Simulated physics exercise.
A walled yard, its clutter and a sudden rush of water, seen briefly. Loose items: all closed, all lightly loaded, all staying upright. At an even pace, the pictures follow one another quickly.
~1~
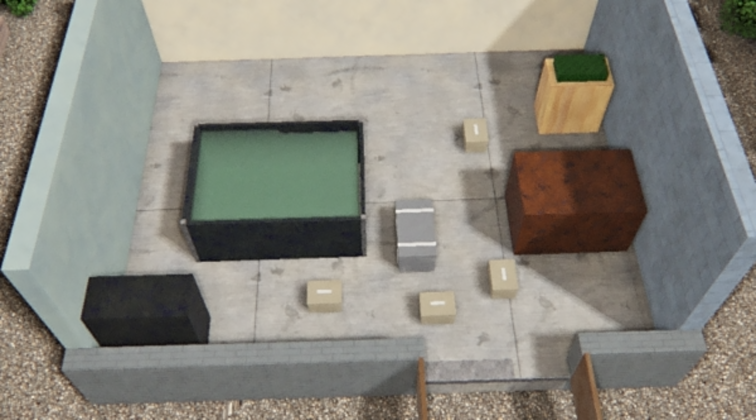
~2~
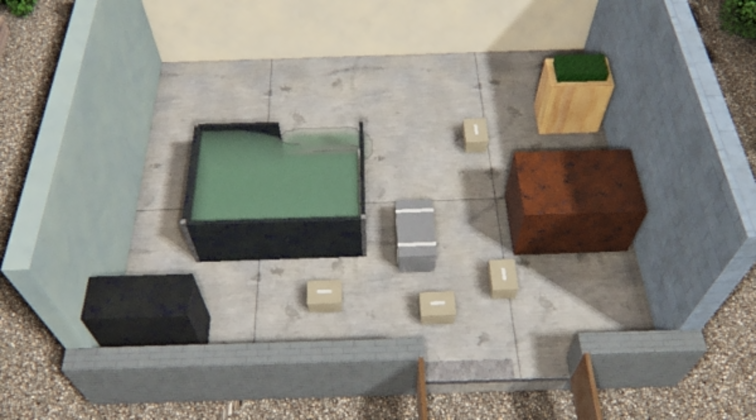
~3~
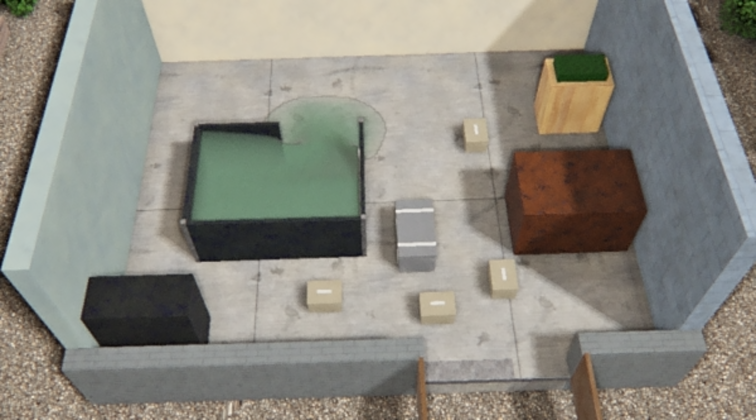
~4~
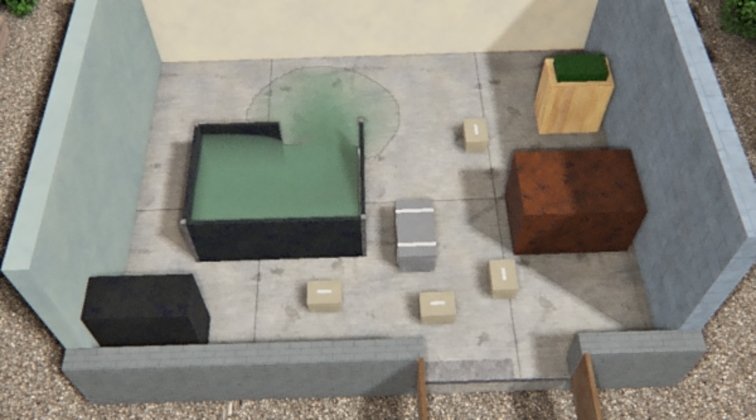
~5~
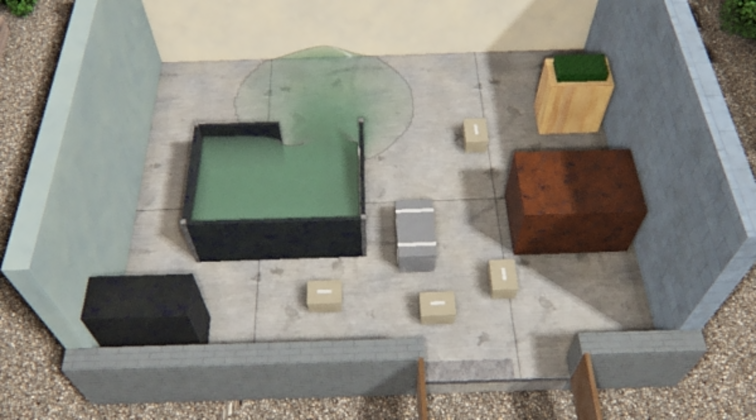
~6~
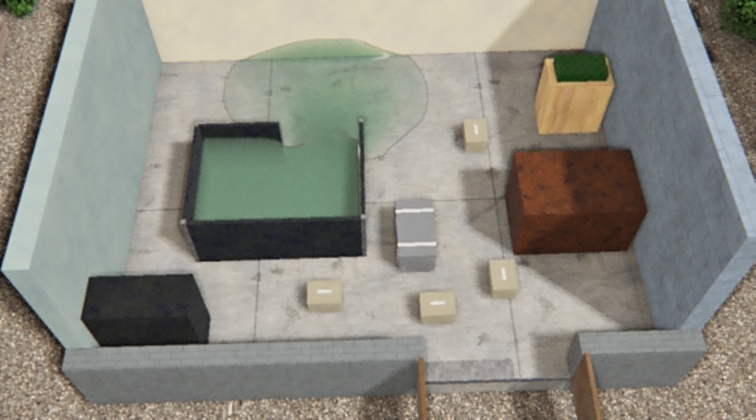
Green water pours through a gap opening in the back wall of a black tank at left, spreading in a widening, thinning sheet toward the cream rear wall. Seen from above by a still camera, the walled concrete yard holds five small tan boxes and a grey strapped case near the centre. A black block at lower left, a rust-brown block and a wooden planter at right all stay put.
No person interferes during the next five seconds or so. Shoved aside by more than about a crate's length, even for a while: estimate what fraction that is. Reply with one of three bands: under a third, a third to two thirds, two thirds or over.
Under a third.
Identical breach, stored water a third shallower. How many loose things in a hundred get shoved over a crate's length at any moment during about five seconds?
My estimate is around 0 percent.
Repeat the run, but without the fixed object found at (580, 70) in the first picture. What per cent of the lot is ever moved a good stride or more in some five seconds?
Share affected: Approx. 0 %.
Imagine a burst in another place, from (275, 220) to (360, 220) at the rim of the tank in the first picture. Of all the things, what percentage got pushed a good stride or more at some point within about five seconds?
Near 60 in a hundred.
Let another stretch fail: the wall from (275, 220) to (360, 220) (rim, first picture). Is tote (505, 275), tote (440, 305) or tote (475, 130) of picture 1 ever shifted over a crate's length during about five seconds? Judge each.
Same order as named: Sent that far; sent that far; not sent that far.
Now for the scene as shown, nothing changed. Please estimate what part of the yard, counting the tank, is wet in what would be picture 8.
Near 25 %.
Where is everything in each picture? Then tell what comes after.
The first picture shows a trunk at (416, 227), on the bottom; a tote at (504, 274) rests on the ground; 0 of 5 have shifted.
The second picture shows a trunk at (416, 227), on the bottom; a tote at (504, 274), on the bottom; 0 of 5 have shifted.
The third picture shows a trunk at (416, 227), on the bottom; a tote at (504, 274), on the bottom; 0 of 5 have shifted.
The fourth picture shows a trunk at (416, 227) rests on the ground; a tote at (504, 274), on the bottom; 0 of 5 have shifted.
The fifth picture shows a trunk at (416, 227) rests on the ground; a tote at (504, 274), on the bottom; 0 of 5 have shifted.
The sixth picture shows a trunk at (416, 227), on the bottom; a tote at (504, 274) rests on the ground; 0 of 5 have shifted.
A moment on, 0 of 5 are well off their spots; 0 afloat.
Next, 0 of 5 are well off their spots; 0 afloat.
Later, 0 of 5 are well off their spots; 0 afloat.
In the end, 1 of 5 are well off their spots, and 1 have been at some point; 0 afloat.
